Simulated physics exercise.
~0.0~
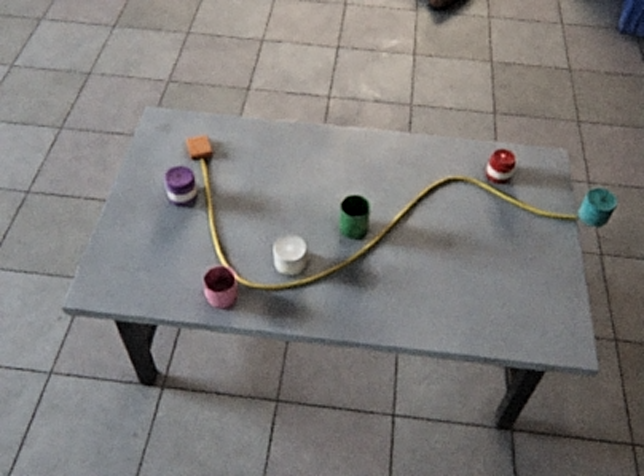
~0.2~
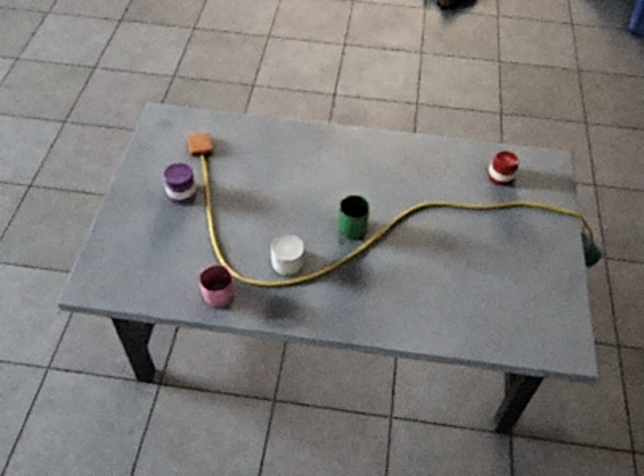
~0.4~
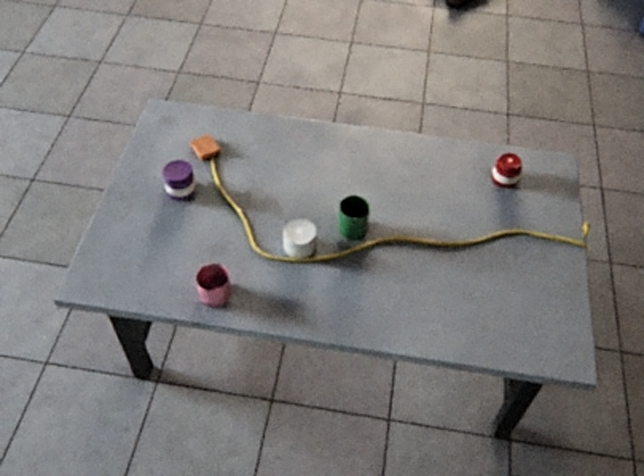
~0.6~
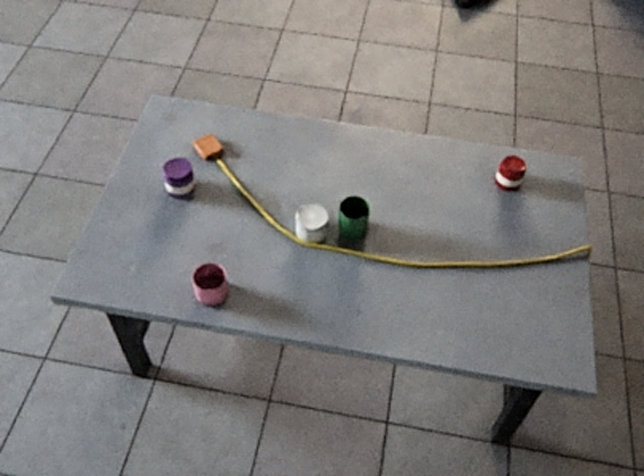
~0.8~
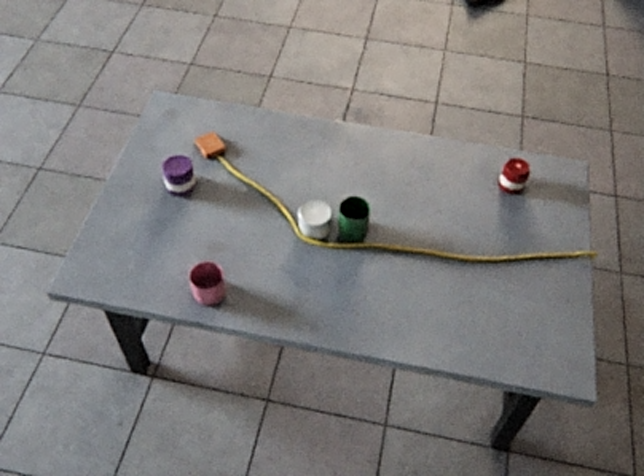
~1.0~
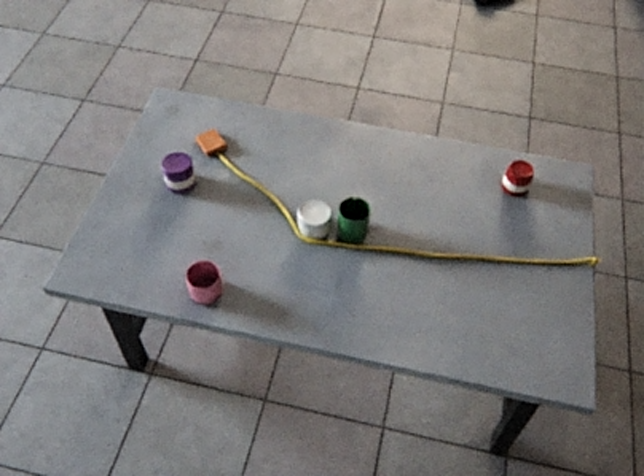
On a gray table standing on a tiled floor, a yellow cable curves from a small orange block past purple, pink, white, green and red containers to a teal object at the right edge. The teal object tips over that edge and drops out of sight, drawing the cable after it. As the curves straighten, the cable drags the white tin right and slightly away, toward the green cup, while the orange block shifts a little. The white tin comes to rest beside the green cup. The cable finally lies bent around the tin, its end at the right edge, with the other containers still standing.
